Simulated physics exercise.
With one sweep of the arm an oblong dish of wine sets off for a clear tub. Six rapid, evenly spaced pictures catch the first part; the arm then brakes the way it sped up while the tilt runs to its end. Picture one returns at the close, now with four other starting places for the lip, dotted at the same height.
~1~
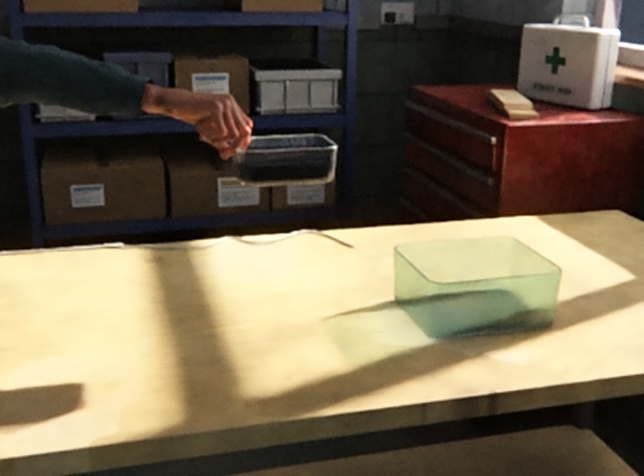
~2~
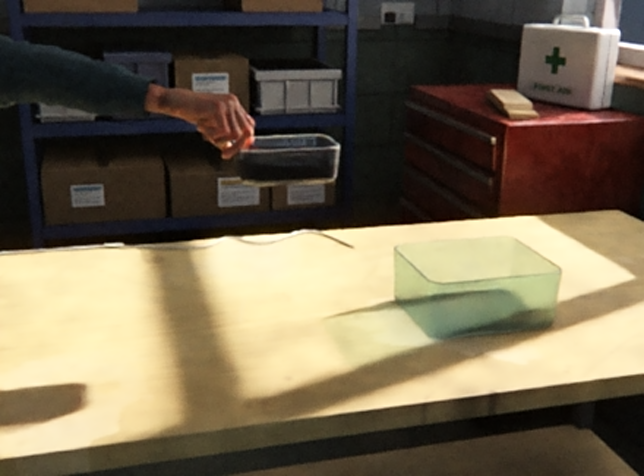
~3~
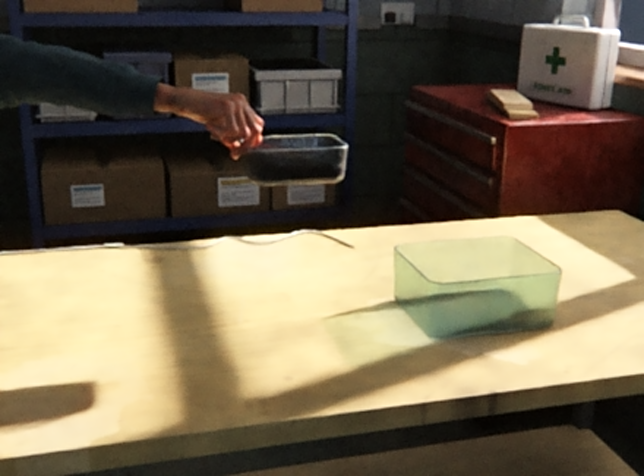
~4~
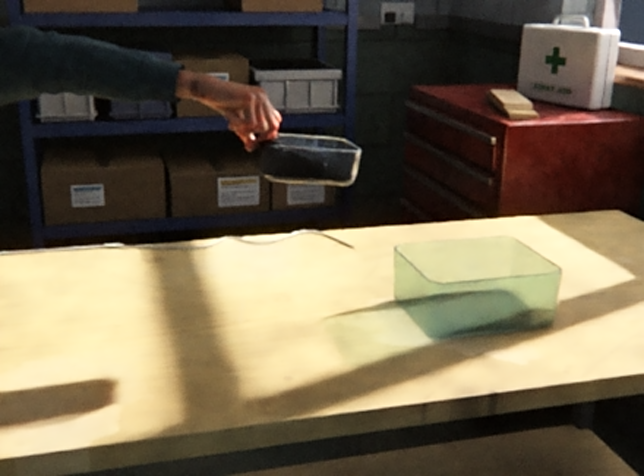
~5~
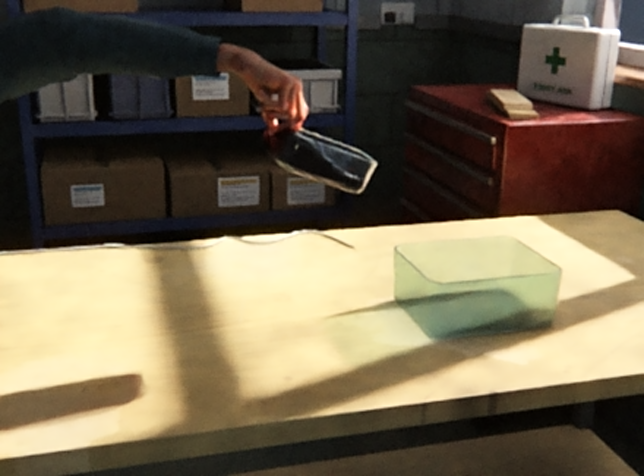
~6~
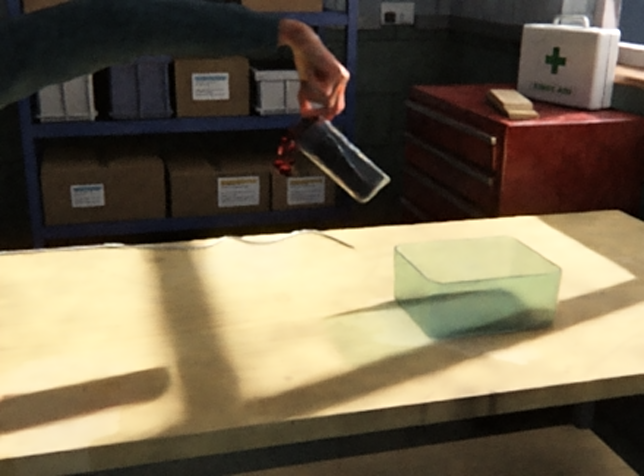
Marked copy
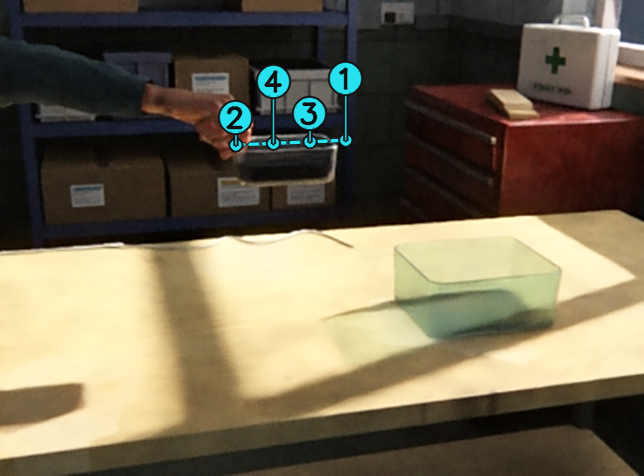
In a dim storeroom, a fixed, slightly raised view looks across a sunlit pale workbench. A pale green clear tub sits right of centre, with boxes on blue shelves behind and a white first-aid case on red drawers at right. An arm in a dark sleeve carries an oblong glass dish rightward above the bench, then tilts its right end steeply down as red wine shows over the rim beside the fingers.
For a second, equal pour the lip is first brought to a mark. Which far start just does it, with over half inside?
The limit is 3.
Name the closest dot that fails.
That would be 4.
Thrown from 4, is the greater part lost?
Yes, it does.
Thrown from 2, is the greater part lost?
Yes.
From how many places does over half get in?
Two.
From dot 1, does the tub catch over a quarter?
Yes, clearly.
In cyan, 1 at (345, 140); 2 at (235, 145); 3 at (309, 141); 4 at (273, 143).
With 1, about 83 % lands in the tub, 7 % falls short and 10 % goes beside or beyond.
With 2, about 0 % lands in the tub, 97 % falls short.
With 3, about 73 % lands in the tub, 19 % falls short and 8 % goes beside or beyond.
With 4, about 32 % lands in the tub, 62 % falls short and 5 % goes beside or beyond.
